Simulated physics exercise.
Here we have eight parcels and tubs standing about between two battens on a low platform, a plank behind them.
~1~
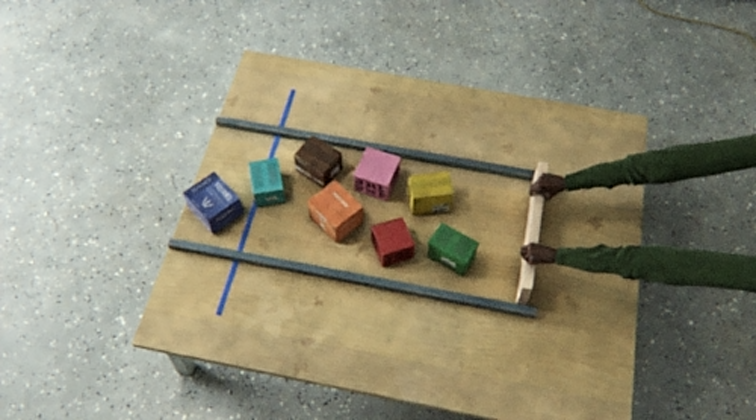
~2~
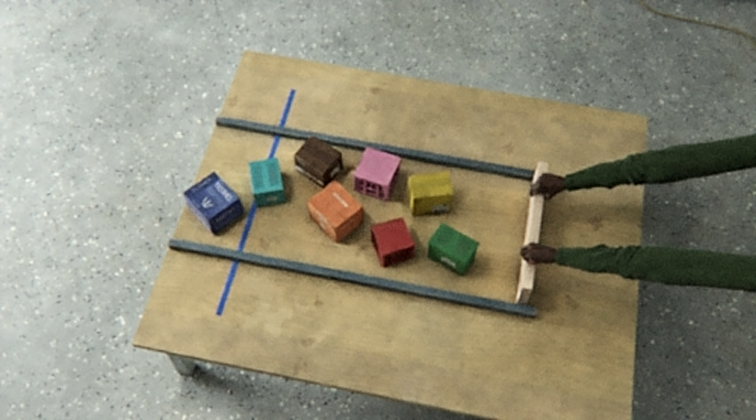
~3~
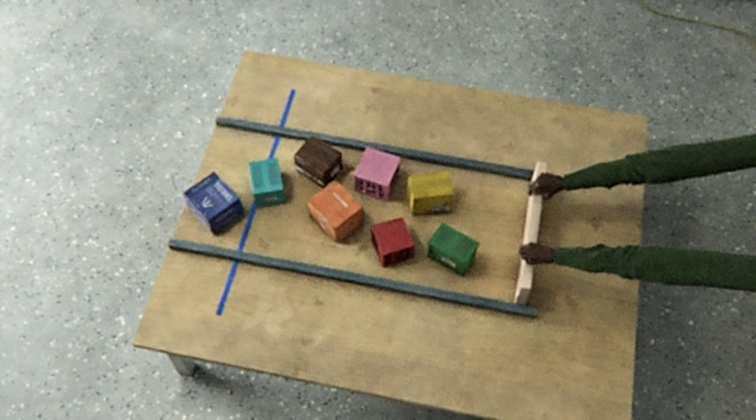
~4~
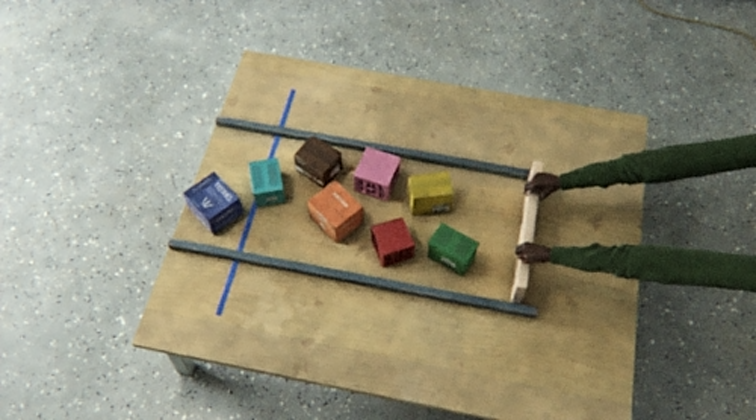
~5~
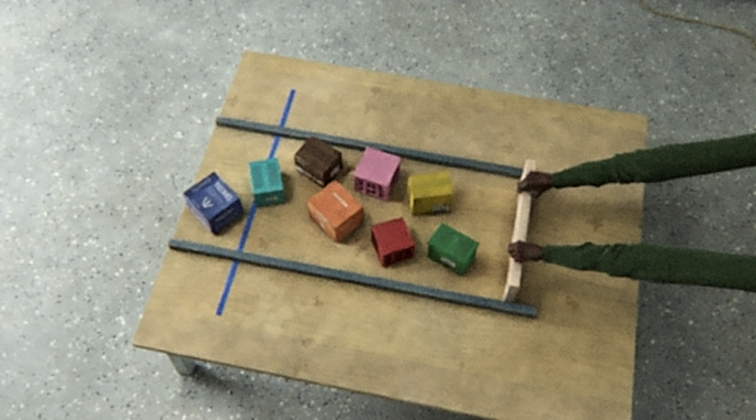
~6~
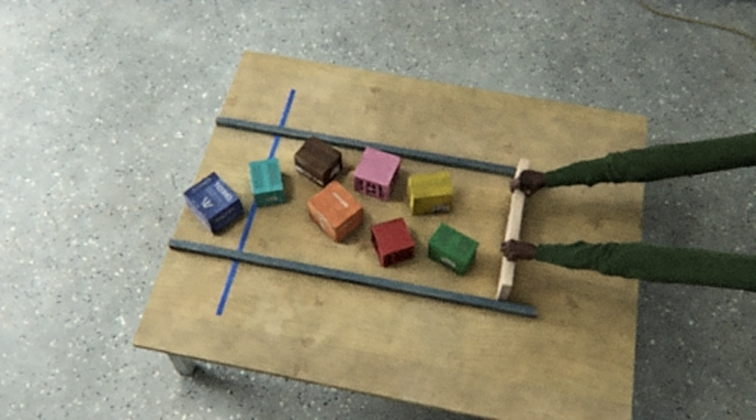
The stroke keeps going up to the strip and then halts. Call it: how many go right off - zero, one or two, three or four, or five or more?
Three or four go off.
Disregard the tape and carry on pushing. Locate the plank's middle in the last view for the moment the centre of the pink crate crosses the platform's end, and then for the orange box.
First near (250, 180), second near (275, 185).
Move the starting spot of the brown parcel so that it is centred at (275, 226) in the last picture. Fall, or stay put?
It drops over the edge from there.
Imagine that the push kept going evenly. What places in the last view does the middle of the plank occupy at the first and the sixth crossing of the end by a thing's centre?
Around (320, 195); afterwards around (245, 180).
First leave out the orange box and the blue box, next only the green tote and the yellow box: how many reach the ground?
Fallen: 1 in the first try, 1 in the other.
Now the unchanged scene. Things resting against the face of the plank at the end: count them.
Number: 2.
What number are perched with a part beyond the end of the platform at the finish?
The overhang total is 2.
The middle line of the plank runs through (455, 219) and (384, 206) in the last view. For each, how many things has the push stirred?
By then 2, and later 7.
A little later, none off yet; blue box at rest near (214, 203); turquoise tote at rest near (267, 183); brown parcel moving near (316, 161).
When it is over, the number that fall off is three or four; down, orange box, brown parcel, turquoise tote and blue box.
